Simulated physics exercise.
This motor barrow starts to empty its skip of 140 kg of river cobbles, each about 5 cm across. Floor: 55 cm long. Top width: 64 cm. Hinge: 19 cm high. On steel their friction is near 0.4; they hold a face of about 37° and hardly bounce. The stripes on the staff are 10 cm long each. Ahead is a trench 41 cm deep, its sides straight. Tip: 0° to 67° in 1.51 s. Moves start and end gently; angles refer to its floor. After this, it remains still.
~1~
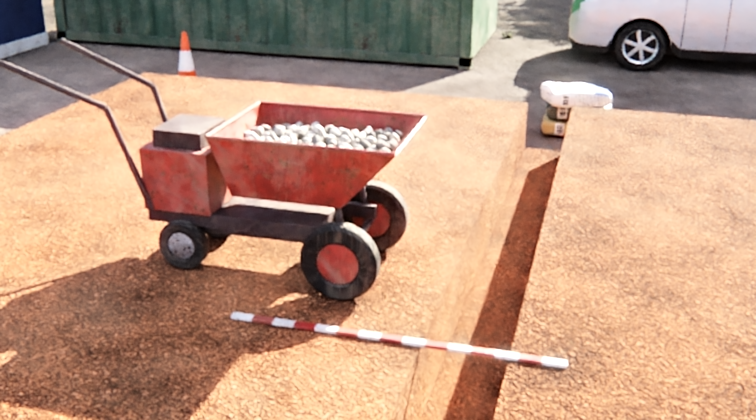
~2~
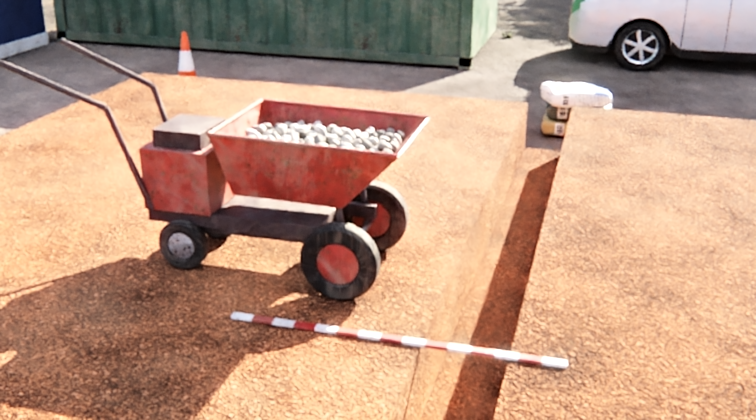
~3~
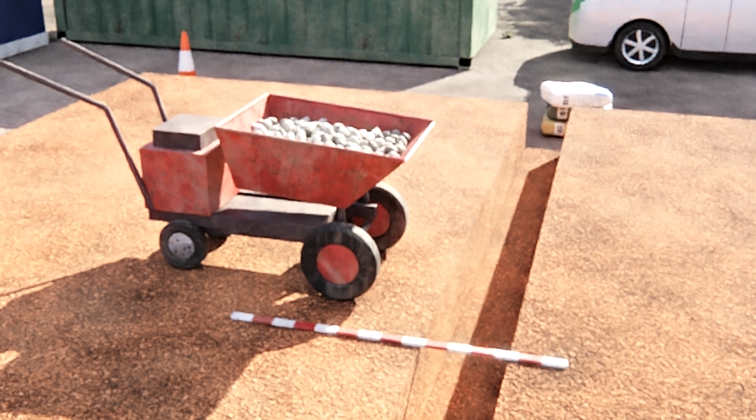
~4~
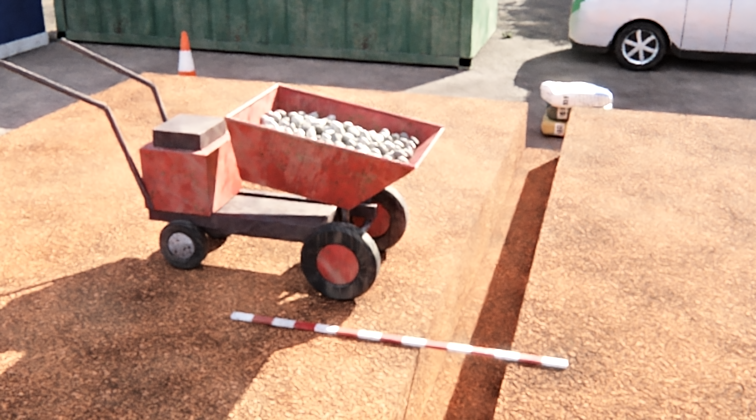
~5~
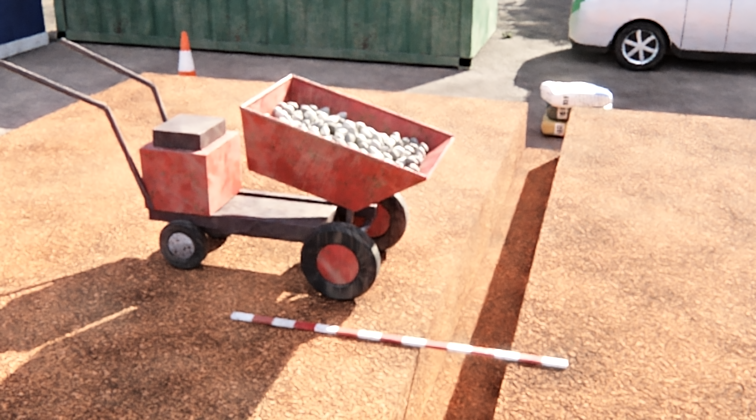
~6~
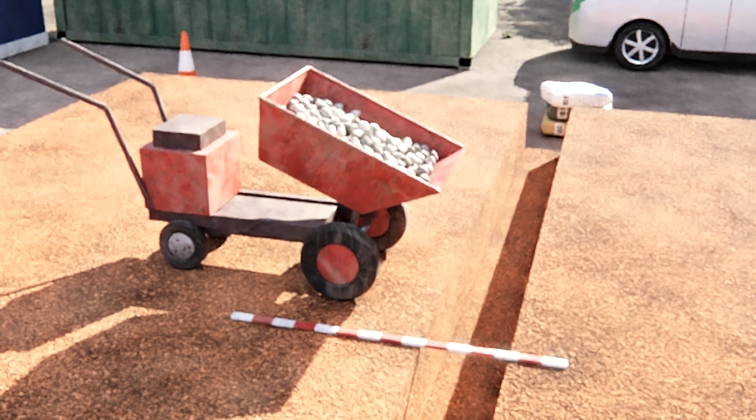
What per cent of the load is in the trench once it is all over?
77 %.
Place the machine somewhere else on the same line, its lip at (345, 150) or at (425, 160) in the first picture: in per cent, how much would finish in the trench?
I'd say some 100 per cent and some 45 per cent.
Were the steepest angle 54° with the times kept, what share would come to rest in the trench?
The trench would hold about 45% of it.
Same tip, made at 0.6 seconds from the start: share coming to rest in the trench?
I'd put it at roughly 55 per cent.
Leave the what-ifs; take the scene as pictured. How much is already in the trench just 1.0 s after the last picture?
By that point it's something like 30 in a hundred.
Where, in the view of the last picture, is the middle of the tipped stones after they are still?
The middle should be near (500, 346).
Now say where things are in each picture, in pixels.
In the first picture, the skip is at 0°, its lip at (395, 155); the top of the load is at (330, 133).
In the second picture, lip at (398, 156), floor tilted 1°, highest stones at (322, 131).
In the third picture, the skip is at 5°, its lip at (405, 161); the top of the load is at (307, 127).
In the fourth picture, lip at (415, 168), floor tilted 10°, highest stones at (297, 120).
In the fifth picture, lip at (427, 179), floor tilted 16°, highest stones at (300, 112).
In the sixth picture, lip at (439, 192), floor tilted 23°, highest stones at (306, 105).
Then, 0.5 s after the last picture the floor is at 56°, 100 % in the skip; the foremost stones are at (476, 237).
Then, 1.0 s after the last picture the floor is at 67°, 60 % in the skip, 30 % in the trench, 9 % past the trench; the foremost stones are at (570, 291).
Then, 1.4 s after the last picture the floor is at 67°, 26 % in the skip, 51 % in the trench, 22 % past the trench; the foremost stones are at (654, 314).
Then, 3.3 s after the last picture the floor is at 67°, 0 % in the skip, 77 % in the trench, 23 % past the trench; the foremost stones are at (714, 336).
